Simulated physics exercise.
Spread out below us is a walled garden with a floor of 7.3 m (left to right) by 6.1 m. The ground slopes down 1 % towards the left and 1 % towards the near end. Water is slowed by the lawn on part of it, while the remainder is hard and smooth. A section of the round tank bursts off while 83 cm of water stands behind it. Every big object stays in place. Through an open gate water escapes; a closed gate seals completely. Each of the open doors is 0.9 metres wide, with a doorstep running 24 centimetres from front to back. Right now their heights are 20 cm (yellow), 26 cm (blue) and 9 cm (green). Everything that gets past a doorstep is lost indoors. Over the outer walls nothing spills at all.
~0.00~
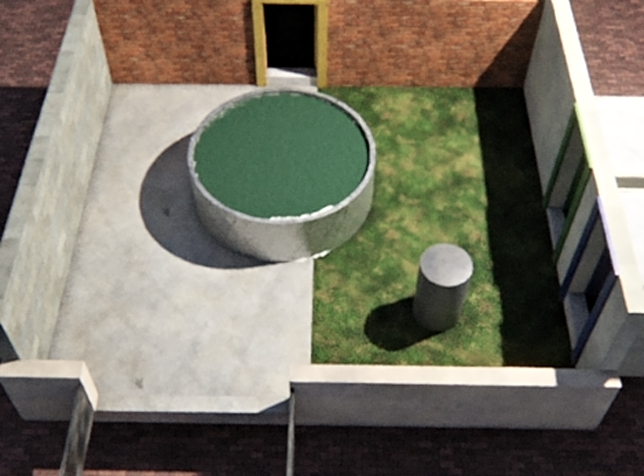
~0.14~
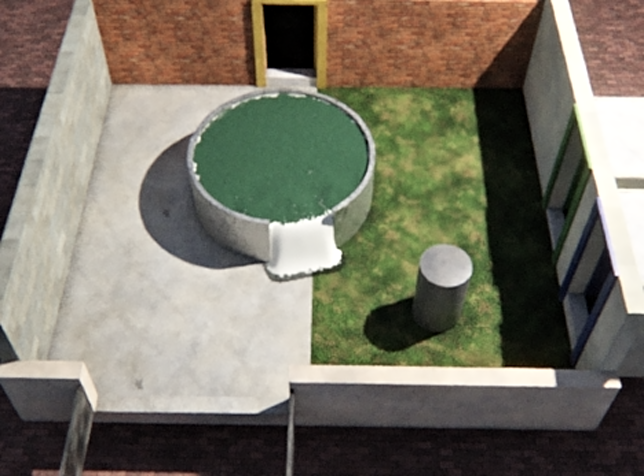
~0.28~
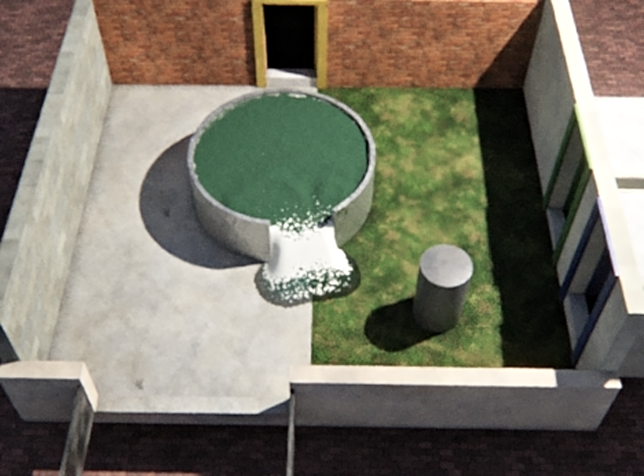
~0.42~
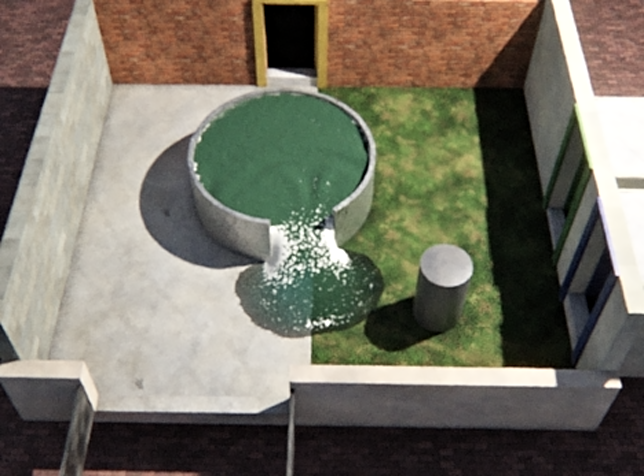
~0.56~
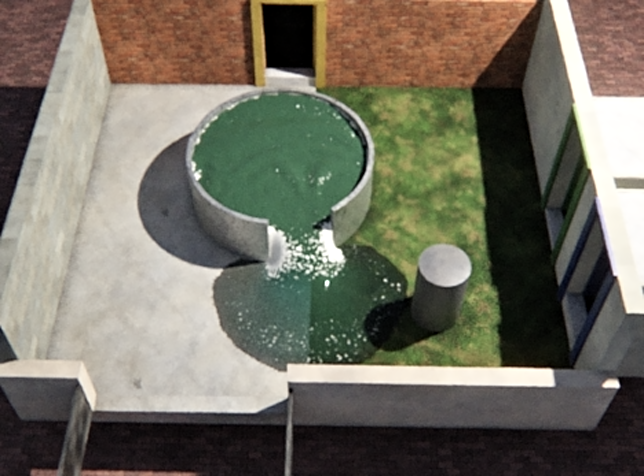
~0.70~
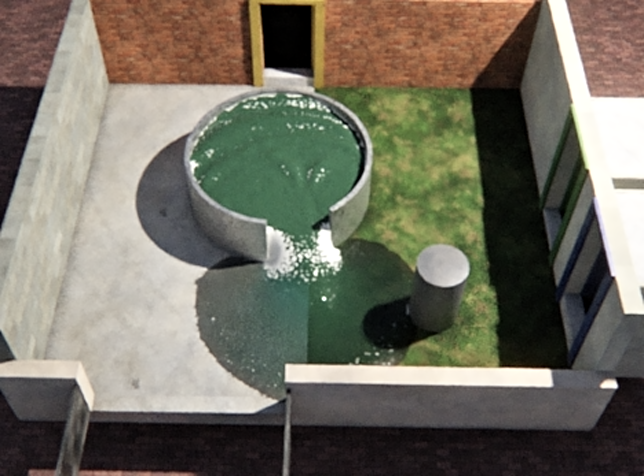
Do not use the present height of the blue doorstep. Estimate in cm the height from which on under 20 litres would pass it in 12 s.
I would say 16 cm.
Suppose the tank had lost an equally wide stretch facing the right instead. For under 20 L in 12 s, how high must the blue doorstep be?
That way, roughly 13.0 cm.
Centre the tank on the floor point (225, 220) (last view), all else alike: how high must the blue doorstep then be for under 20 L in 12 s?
Some 11.5 cm.
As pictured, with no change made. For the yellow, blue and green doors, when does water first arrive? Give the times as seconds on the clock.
Yellow at 9.5 s, blue at 2.4 s, green at 3.2 s.
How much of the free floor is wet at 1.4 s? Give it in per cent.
Near 25 per cent of the open floor.
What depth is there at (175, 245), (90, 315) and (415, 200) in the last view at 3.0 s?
About 0, 0 and 0 cm.
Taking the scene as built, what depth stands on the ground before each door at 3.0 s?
In cm - yellow: 0, blue: 21, green: 0.
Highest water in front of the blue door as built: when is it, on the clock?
The depth peaks at about 3.0 seconds.
After 1.4 s water covers 25 % of the floor, deepest (46 cm) near (319, 256); it has not reached the blue door.
After 3.0 s water covers 35 % of the floor, deepest (31 cm) near (572, 400); 21 cm at the blue door, 0 litres in over its 26 cm doorstep.
After 12.0 s water covers 85 % of the floor, deepest (12 cm) near (317, 397); 8 cm at the blue door, 0 litres in over its 26 cm doorstep.
At the blue door as built, the water arrived by 2.5 s and peaked near 21 cm at 3.0 s.
Run again over the same 12 s with other heights there, 36 litres in over 14 cm, 5 litres over 19 cm. The limit of 20 litres is kept from about 16 cm up.
